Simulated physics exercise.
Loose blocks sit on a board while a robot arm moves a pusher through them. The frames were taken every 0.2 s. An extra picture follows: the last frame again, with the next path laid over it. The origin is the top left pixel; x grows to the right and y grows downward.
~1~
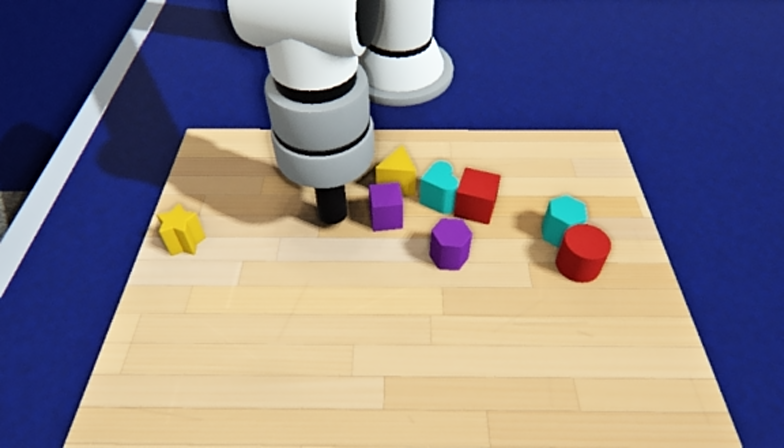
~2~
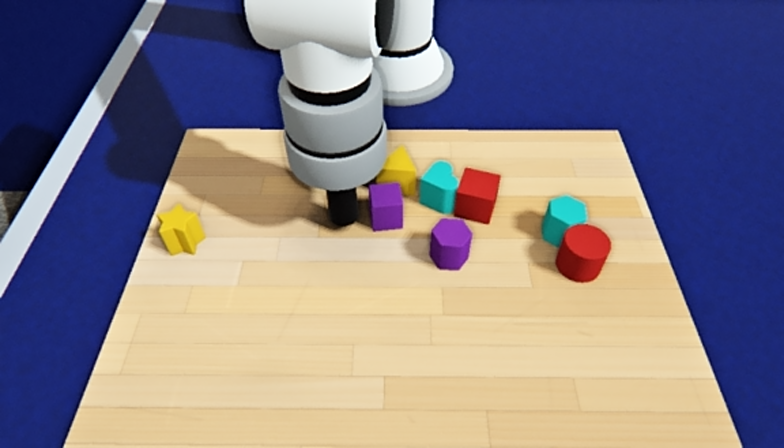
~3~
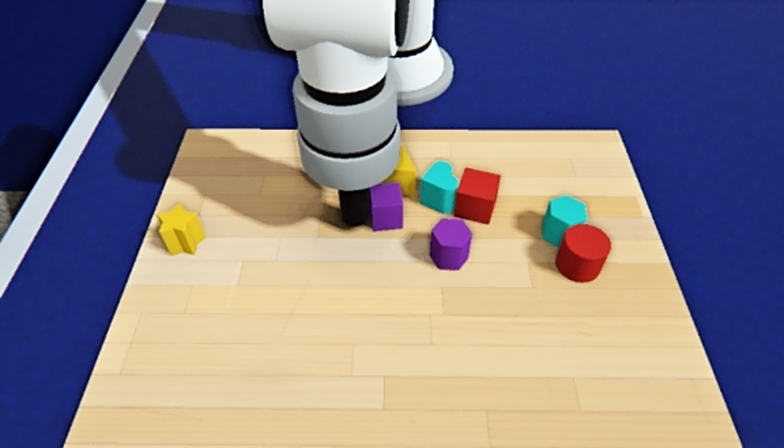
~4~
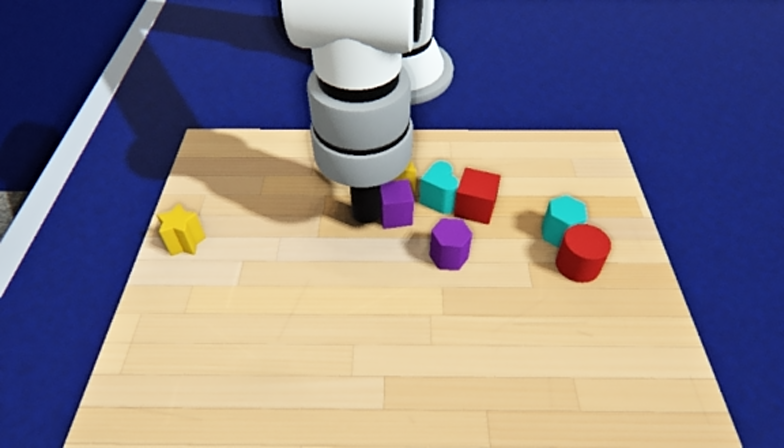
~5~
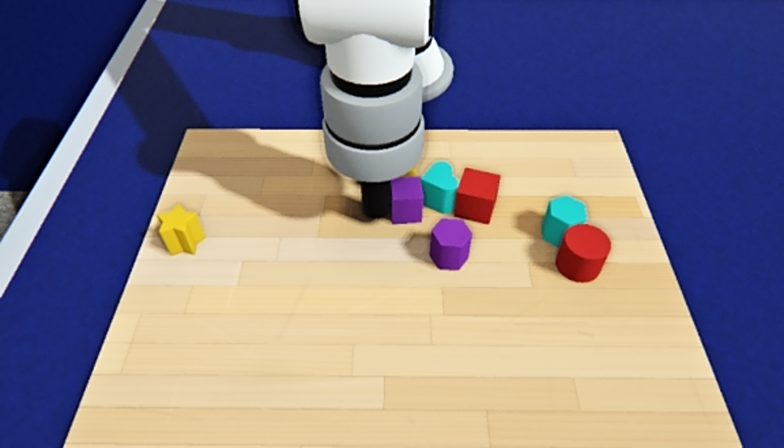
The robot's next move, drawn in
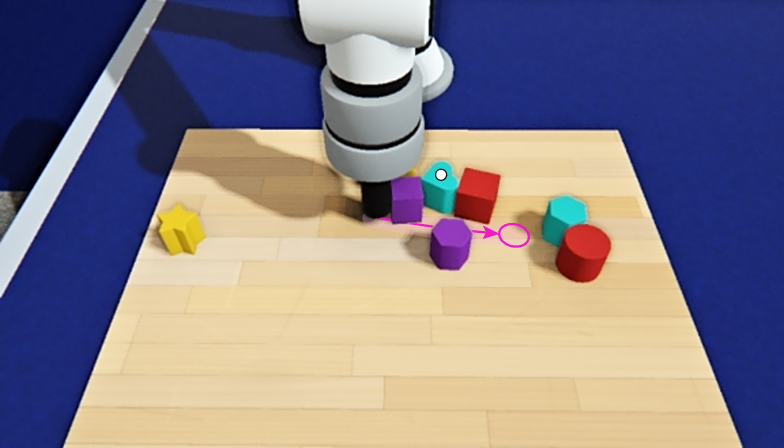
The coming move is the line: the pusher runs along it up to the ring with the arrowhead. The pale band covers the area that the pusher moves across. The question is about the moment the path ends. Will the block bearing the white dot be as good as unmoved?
That would be a no.
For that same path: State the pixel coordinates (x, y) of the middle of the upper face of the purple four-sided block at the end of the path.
It sits at (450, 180).
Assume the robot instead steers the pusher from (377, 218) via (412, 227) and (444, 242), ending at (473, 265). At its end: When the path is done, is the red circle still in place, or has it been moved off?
It holds its position.
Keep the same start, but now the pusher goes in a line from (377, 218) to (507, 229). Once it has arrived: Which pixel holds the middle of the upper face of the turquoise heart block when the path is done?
I'd say the turquoise heart block ends with its top centre at (460, 156).
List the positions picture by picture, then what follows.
Tip of the pusher (333, 214), middles of tops, purple four-sided block (386, 194), turquoise heart block (441, 175), purple six-sided block (452, 231), red four-sided block (479, 183), red circle (588, 240), in the first picture.
Pusher (344, 216), nothing pushed, in the second picture.
Pusher (356, 216), nothing pushed, in the third picture.
Pusher (367, 213), purple four-sided block (396, 191), in the fourth picture.
Pusher (377, 209), purple four-sided block (406, 187), turquoise heart block (441, 175), purple six-sided block (452, 231), red four-sided block (479, 183), red circle (588, 240), in the fifth picture.
The line goes in a line from (377, 218) to (514, 235); the dot is on the turquoise heart block.
On the path given first. One third of the way, pusher (423, 216); purple four-sided block (443, 182), turned 60° anticlockwise; turquoise heart block (455, 163); red four-sided block (487, 182), turned 15° clockwise.
Two thirds of the way, pusher (469, 222); purple four-sided block (450, 180), turned 70° anticlockwise; turquoise heart block (457, 160), turned 15° anticlockwise; red four-sided block (489, 182), turned 15° clockwise.
At the end, pusher (516, 226); purple four-sided block (450, 180), turned 70° anticlockwise; turquoise heart block (457, 160), turned 15° anticlockwise; purple six-sided block unmoved; red four-sided block (493, 181); red circle unmoved.
